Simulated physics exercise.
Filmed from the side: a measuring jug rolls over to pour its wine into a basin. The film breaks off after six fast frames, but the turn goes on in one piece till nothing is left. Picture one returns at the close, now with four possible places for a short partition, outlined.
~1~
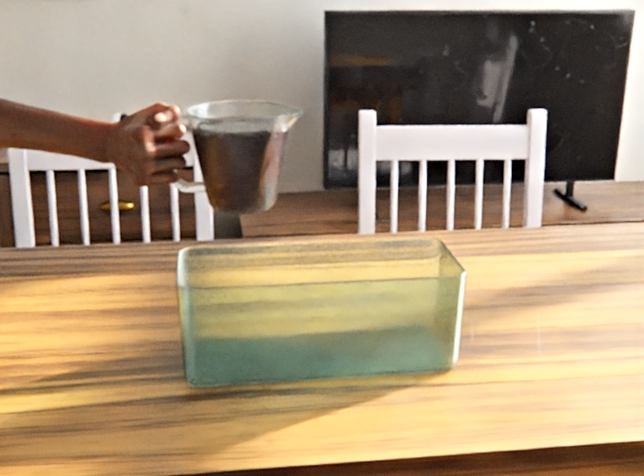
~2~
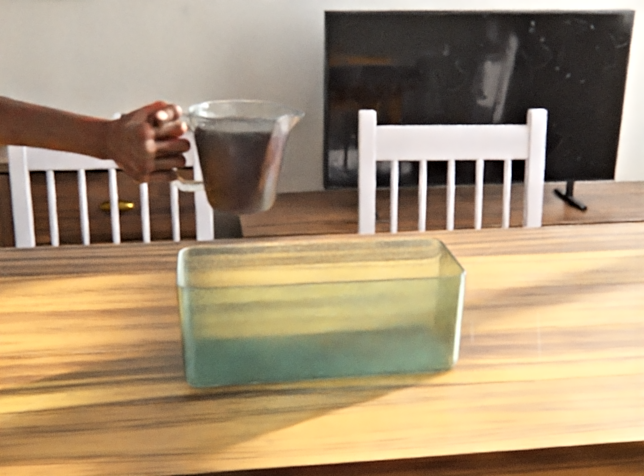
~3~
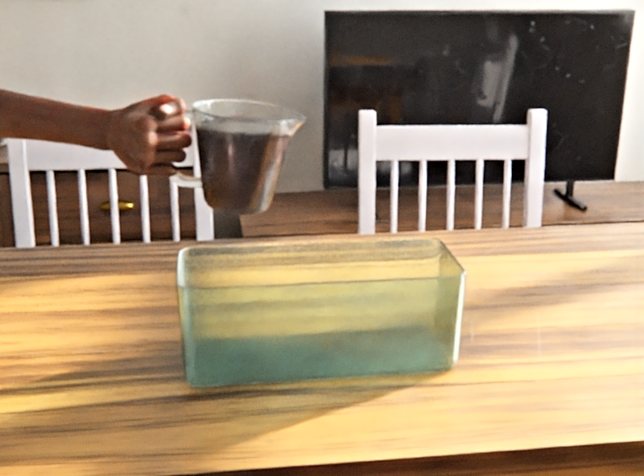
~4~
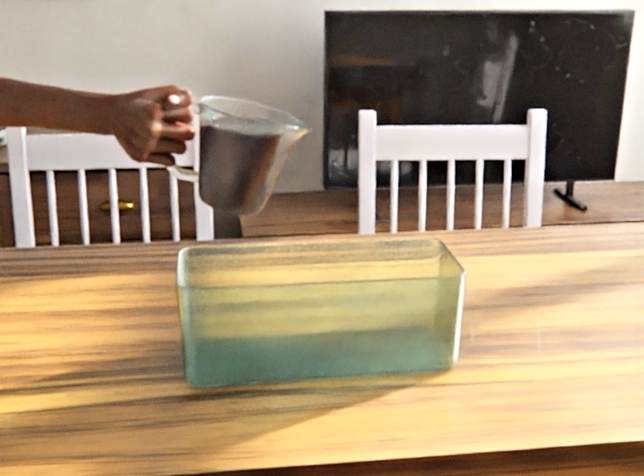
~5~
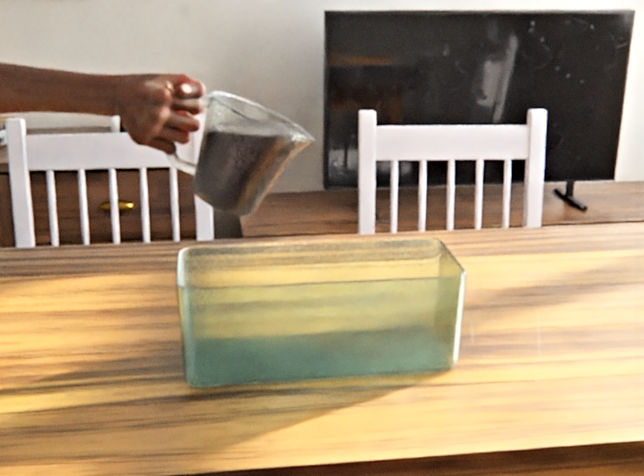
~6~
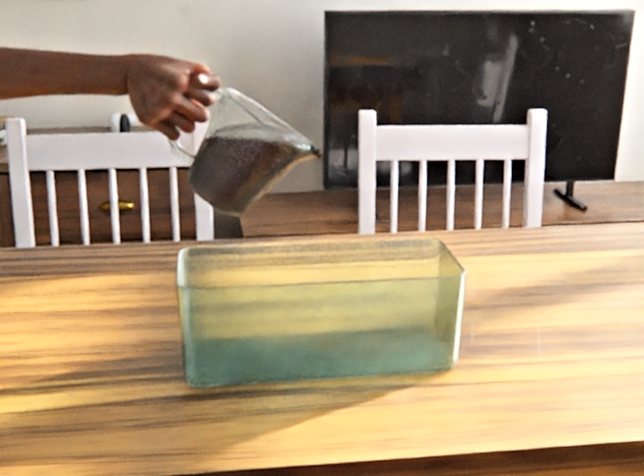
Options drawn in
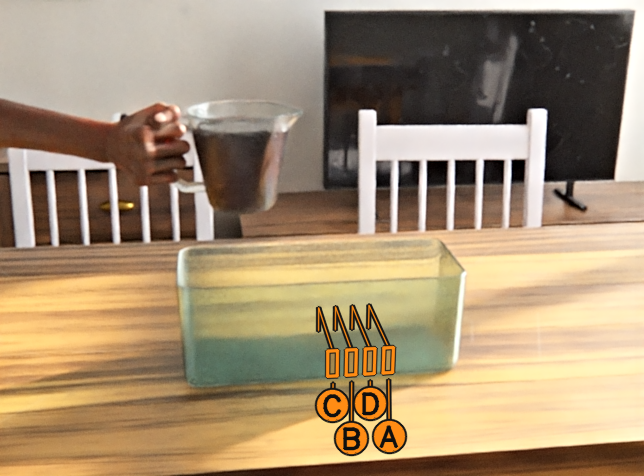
The clip opens on a hand holding a clear jug of dark liquid upright above a rectangular glass basin on a wooden table. The hand gradually tips the jug to the right, its handle side rising and the liquid slanting inside, until the liquid just reaches over the lip.
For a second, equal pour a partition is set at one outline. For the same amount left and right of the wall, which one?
The best slot is B.
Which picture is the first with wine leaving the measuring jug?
In picture 6.
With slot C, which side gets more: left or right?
The right one.
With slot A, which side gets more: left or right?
The left side.
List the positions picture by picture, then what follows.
In the first picture, upright, lip at (301, 112); basin from (185, 383) to (456, 367); nothing has left yet.
In the second picture, upright, lip at (303, 114); nothing has left yet.
In the third picture, tipped about 6°, lip at (306, 119); nothing has left yet.
In the fourth picture, tipped about 14°, lip at (310, 128); nothing has left yet.
In the fifth picture, tipped about 24°, lip at (314, 140); nothing has left yet.
In the sixth picture, tipped about 36°, lip at (316, 155); wine is over the lip, down to (316, 155).
On the marked copy, A at (388, 380); B at (351, 382); C at (333, 383); D at (370, 381).
With A, about 85 % ends left of the wall and 12 % right of it; 3 % is lost outside.
With B, about 50 % ends left of the wall and 49 % right of it.
With C, about 22 % ends left of the wall and 77 % right of it.
With D, about 71 % ends left of the wall and 26 % right of it; 3 % is lost outside.
